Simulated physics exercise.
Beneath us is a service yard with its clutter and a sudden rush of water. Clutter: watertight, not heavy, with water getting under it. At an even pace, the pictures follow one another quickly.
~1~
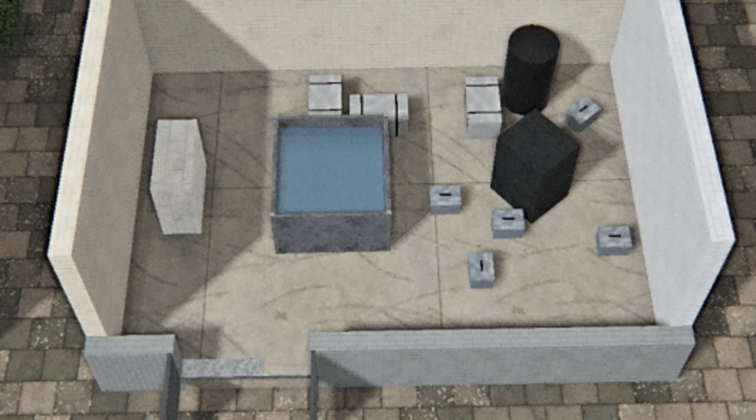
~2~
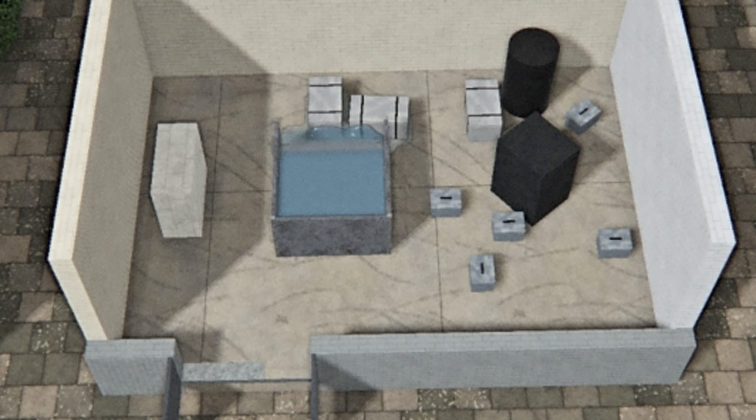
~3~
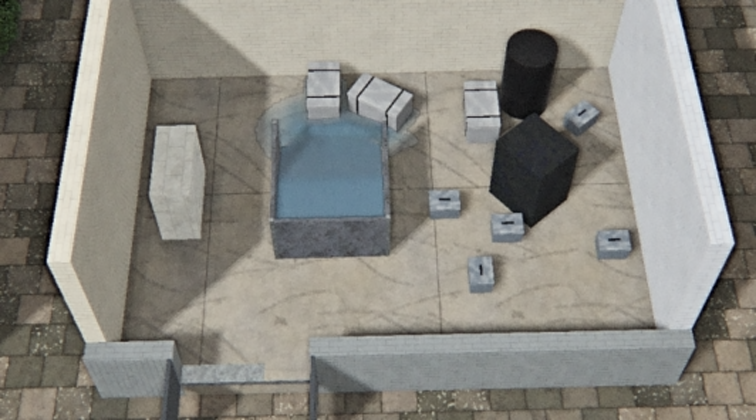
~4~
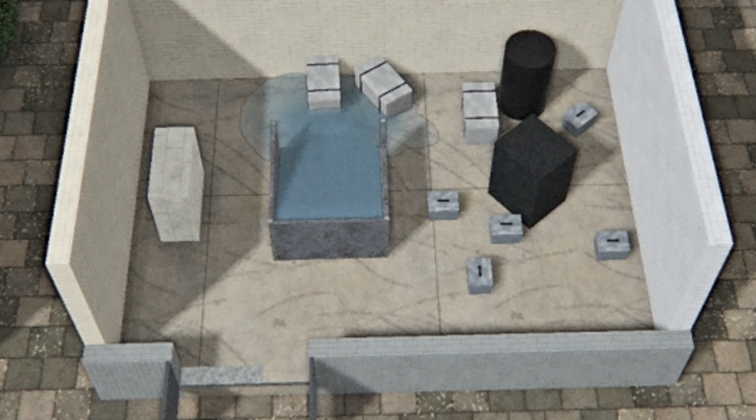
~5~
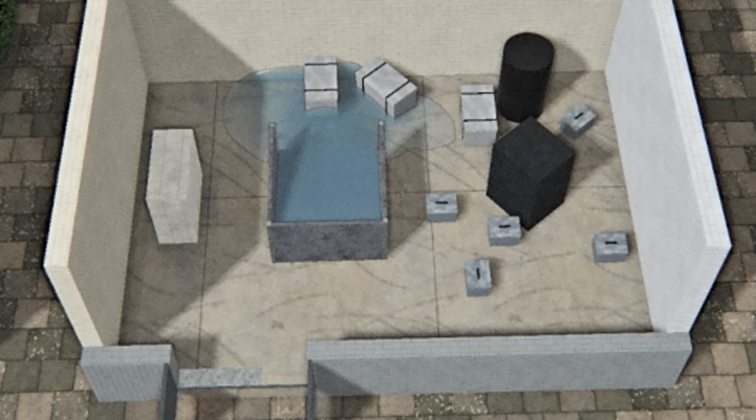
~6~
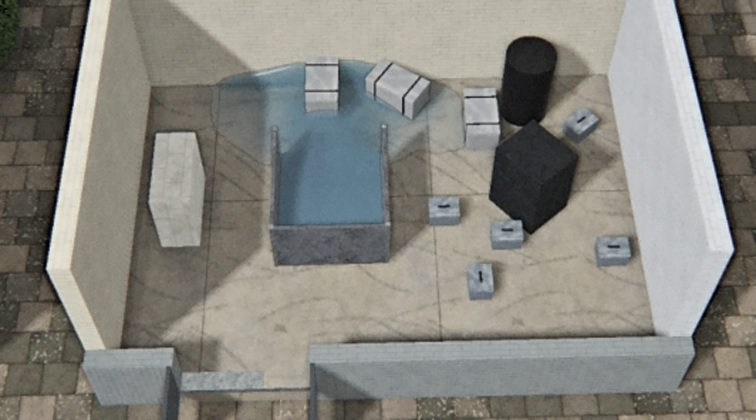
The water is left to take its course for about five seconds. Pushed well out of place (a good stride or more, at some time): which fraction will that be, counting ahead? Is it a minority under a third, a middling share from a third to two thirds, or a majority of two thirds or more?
A middling share.
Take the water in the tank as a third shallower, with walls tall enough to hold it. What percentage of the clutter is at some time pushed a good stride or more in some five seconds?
Share: Close to 40 %.
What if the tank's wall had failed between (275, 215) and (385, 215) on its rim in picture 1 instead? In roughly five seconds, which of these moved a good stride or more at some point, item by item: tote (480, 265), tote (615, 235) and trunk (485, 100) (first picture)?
Object by object: Less than that, displaced that much, less than that.
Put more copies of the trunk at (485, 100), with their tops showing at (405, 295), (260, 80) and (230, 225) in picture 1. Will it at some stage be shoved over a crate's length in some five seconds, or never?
So, in order, the copies go nowhere much, a long way, nowhere much.
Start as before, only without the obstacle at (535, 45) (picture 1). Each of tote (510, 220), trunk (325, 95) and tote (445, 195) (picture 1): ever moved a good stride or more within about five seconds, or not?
Working through the list, the first object stuck around, the middle one covered the distance, and the last stuck around.
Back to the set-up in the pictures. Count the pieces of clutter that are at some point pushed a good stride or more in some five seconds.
So that is 3.
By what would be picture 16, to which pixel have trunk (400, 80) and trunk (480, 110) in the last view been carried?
They should be roughly at (471, 78) and (505, 139).
A moment on, 1 of 8 are well off their spots; 1 afloat.
Next, 3 of 8 are well off their spots; 2 afloat.
Later, 3 of 8 are well off their spots; 2 afloat.
In the end, 3 of 8 are well off their spots, and 3 have been at some point; 3 afloat.
